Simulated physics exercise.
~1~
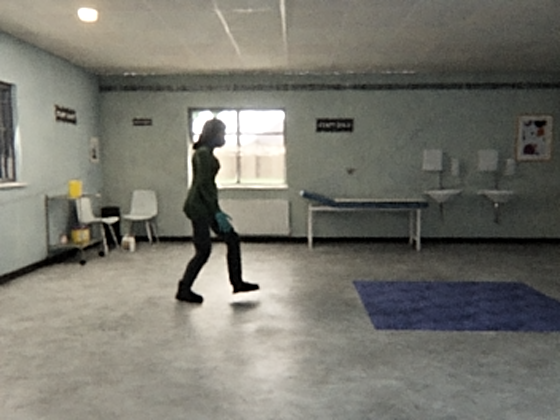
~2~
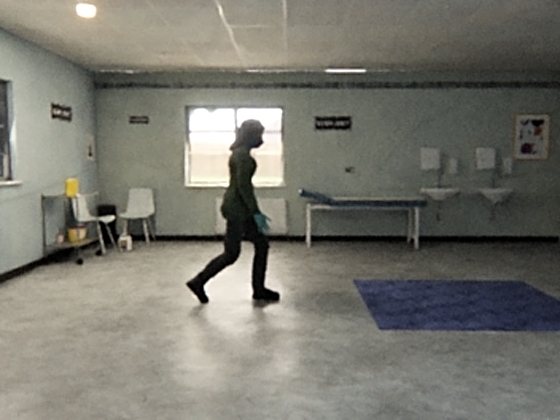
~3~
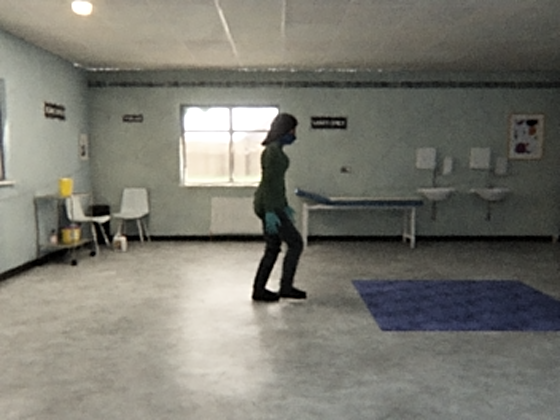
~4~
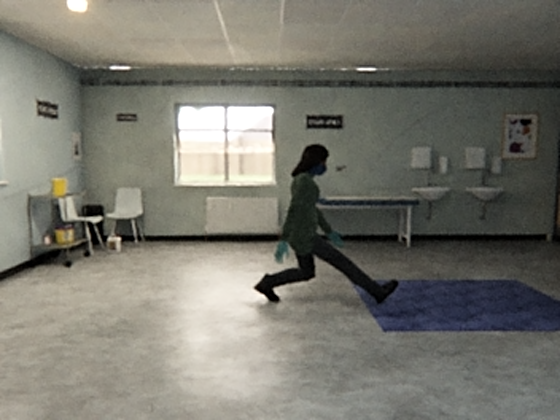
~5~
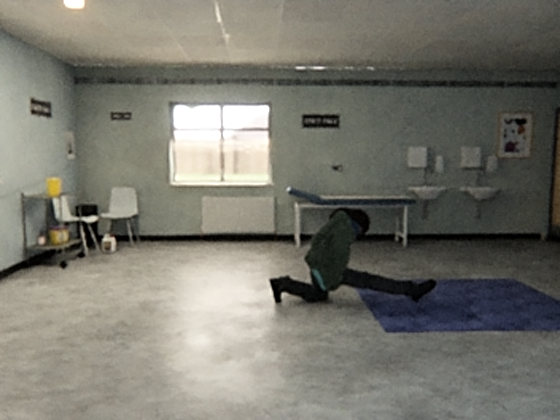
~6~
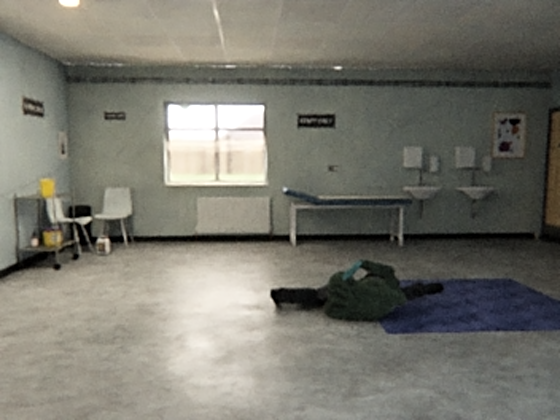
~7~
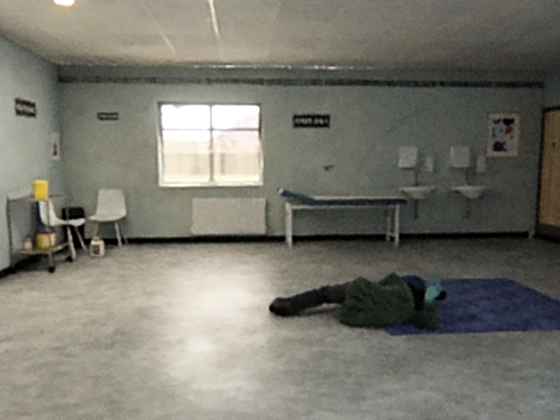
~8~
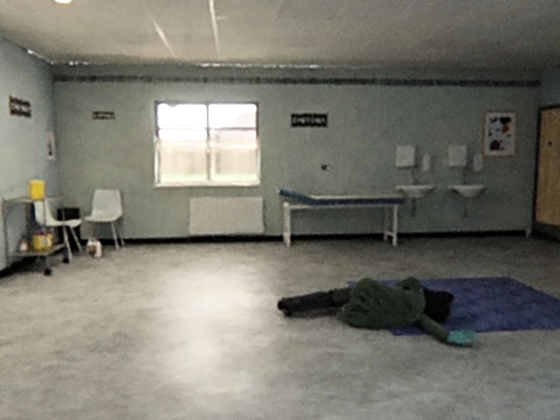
A pale, clinic-like room with a grey floor is seen from the side, the view drifting slightly sideways. A bright window, a blue-topped couch and two sinks line the far wall, chairs and a trolley with a yellow container stand left, and a blue mat lies right. A person in dark green clothes and teal gloves walks rightward towards the mat. One leg shoots forward onto its edge, and the person sinks low, folds forward and drops to the floor. They end lying down, head and chest over the mat, hips short of its near edge, one gloved hand outstretched.
